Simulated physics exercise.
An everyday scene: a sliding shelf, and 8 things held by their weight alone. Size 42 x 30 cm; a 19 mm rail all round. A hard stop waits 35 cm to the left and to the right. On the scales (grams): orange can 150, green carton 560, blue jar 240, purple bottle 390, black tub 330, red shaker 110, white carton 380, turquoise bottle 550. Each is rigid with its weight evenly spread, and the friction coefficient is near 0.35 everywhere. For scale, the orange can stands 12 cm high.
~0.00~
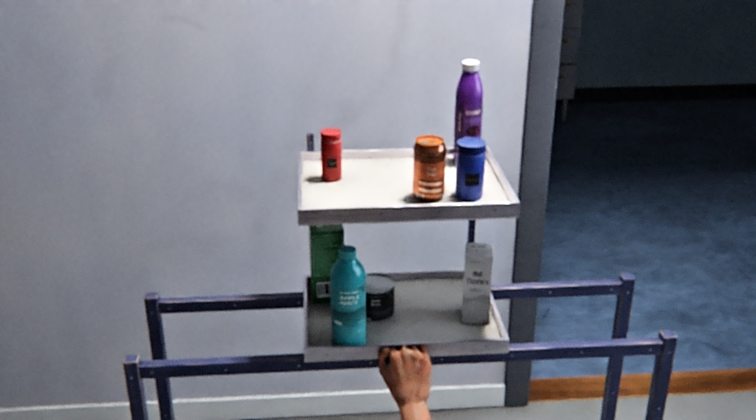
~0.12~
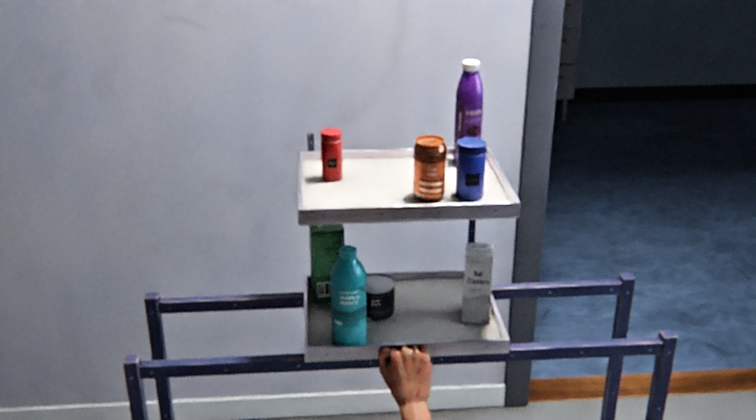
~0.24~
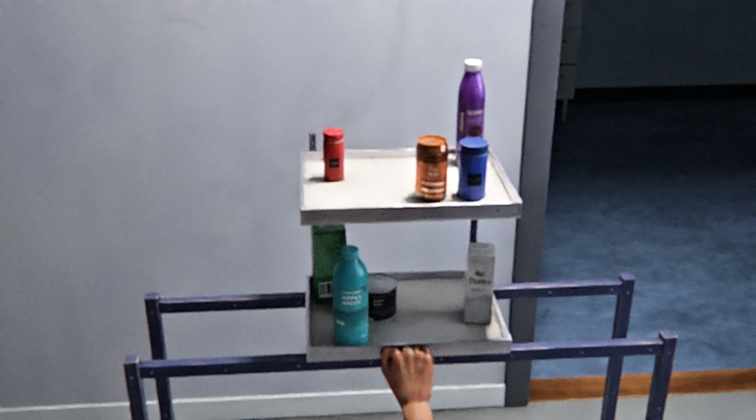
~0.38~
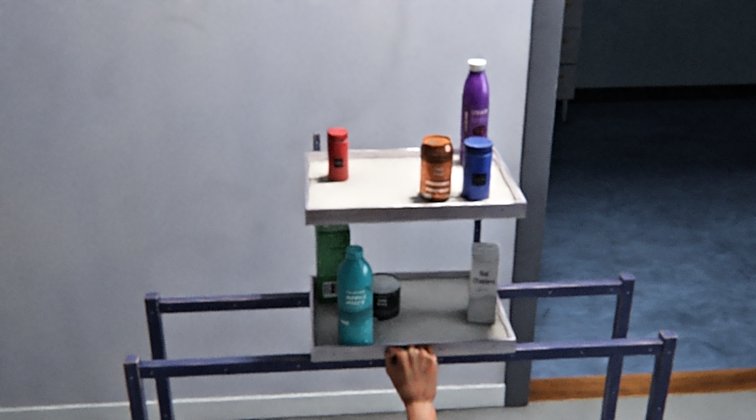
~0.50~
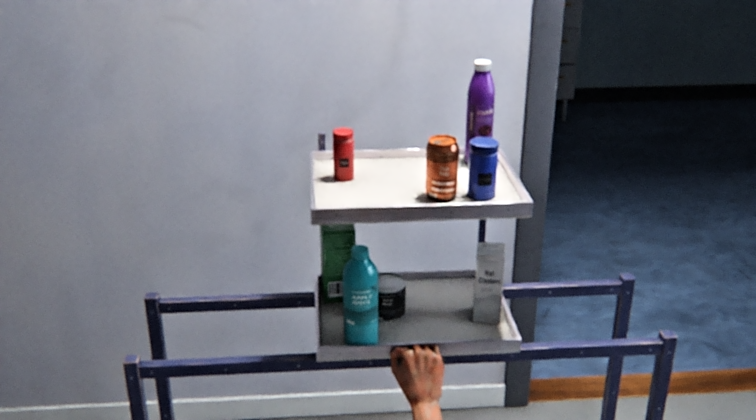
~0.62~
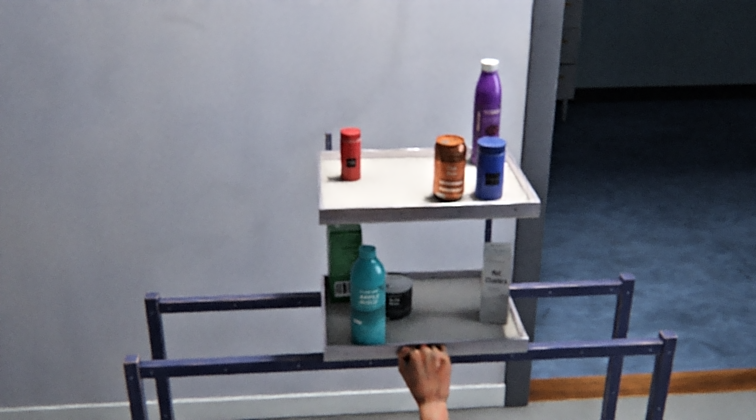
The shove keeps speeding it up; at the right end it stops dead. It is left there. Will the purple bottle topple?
The purple bottle stays upright.
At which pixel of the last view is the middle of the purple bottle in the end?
Around (629, 109).
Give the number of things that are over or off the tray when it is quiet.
0 of them.
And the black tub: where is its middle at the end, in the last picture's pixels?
Around (534, 291).
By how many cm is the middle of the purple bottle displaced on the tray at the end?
Some 1 cm.
By 1.32 s, tray 20 cm right.
By 1.82 s, tray 35 cm right; purple bottle tilted 4° near (633, 109); turquoise bottle 2 cm from its spot; red shaker 2 cm from its spot.
By 2.32 s, tray 35 cm right; purple bottle tilted 3° near (632, 109); green carton 2 cm from its spot; orange can 2 cm from its spot.
When it is over (3.1 s), all 8 within 5 cm of the start. In the last view, purple bottle near (629, 109).
